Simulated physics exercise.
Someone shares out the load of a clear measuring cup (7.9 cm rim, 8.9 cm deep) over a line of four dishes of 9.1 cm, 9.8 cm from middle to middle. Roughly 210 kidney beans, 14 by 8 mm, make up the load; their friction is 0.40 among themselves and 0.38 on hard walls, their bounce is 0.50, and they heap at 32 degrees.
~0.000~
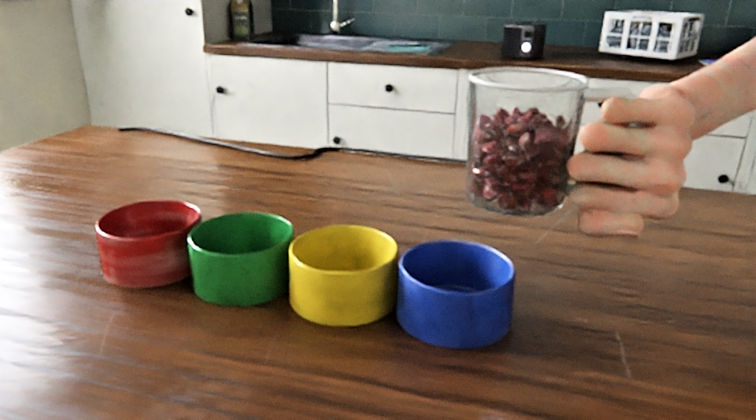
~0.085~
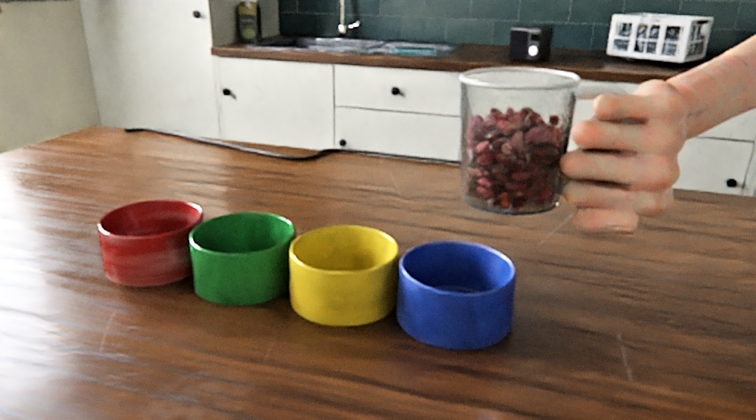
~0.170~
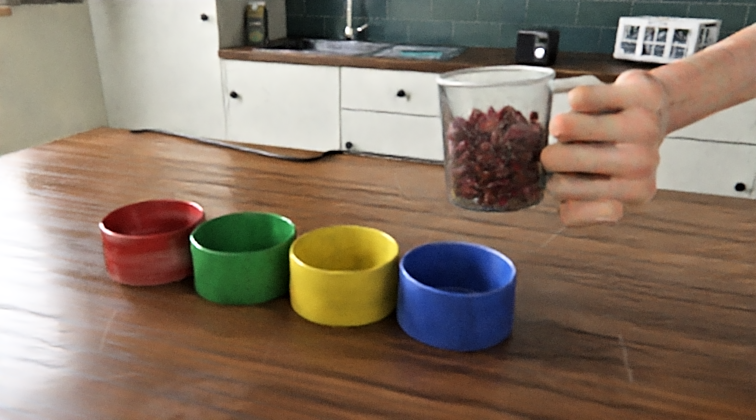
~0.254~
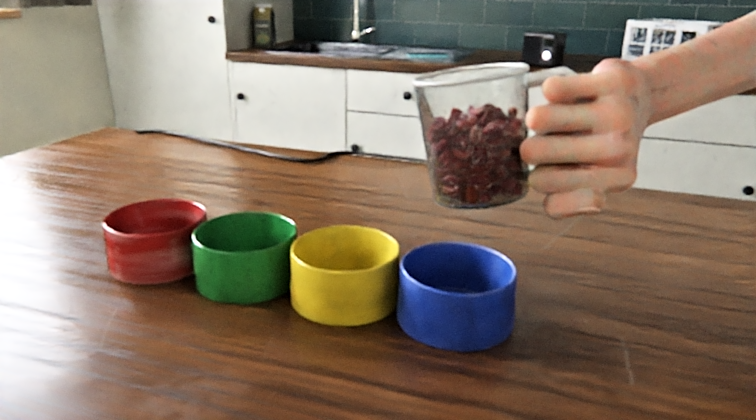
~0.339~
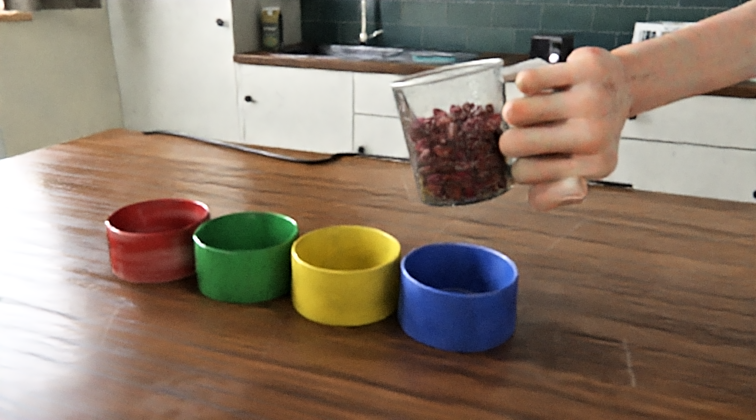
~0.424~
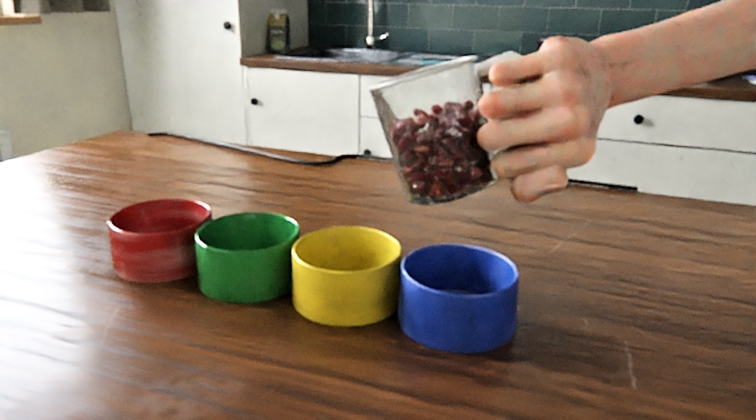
To begin with, a hand holds a clear cup of dark red beans upright above a wooden table, behind a row of red, green, yellow and blue dishes. The hand then carries the cup leftward and slightly down, steadily tilting it to the left, with the beans still inside.
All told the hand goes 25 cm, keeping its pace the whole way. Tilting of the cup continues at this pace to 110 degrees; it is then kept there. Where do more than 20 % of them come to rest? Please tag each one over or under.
Red - over; blue - under; green - under; yellow - under; counter - under.
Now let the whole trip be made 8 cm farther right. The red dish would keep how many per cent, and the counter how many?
Red 0; counter 0.
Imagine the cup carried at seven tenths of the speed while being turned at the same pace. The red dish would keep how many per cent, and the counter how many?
Shares - red 100, counter 0.
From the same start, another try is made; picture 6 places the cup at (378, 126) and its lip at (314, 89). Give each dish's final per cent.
Per cent kept: Red 100; blue 0; green 0; yellow 0.
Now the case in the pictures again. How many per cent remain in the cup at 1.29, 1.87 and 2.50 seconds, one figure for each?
Around 100 per cent at the first moment, 100 at the second and 35 at the third.
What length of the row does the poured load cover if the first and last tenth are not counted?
That stretch measures near 5 centimetres.
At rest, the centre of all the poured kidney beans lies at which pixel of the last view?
Close to pixel (168, 237).
Then, at 1.29 s, tilt 61 degrees; cup holds 100 %.
After 1.87 s, tilt 89 degrees; cup holds 100 %.
Then, at 2.50 s, tilt 110 degrees; cup holds 35 %, red 55 %.
At rest (3.7 s), red 100 %, blue 0 %, green 0 %, yellow 0 %, counter 0 %.
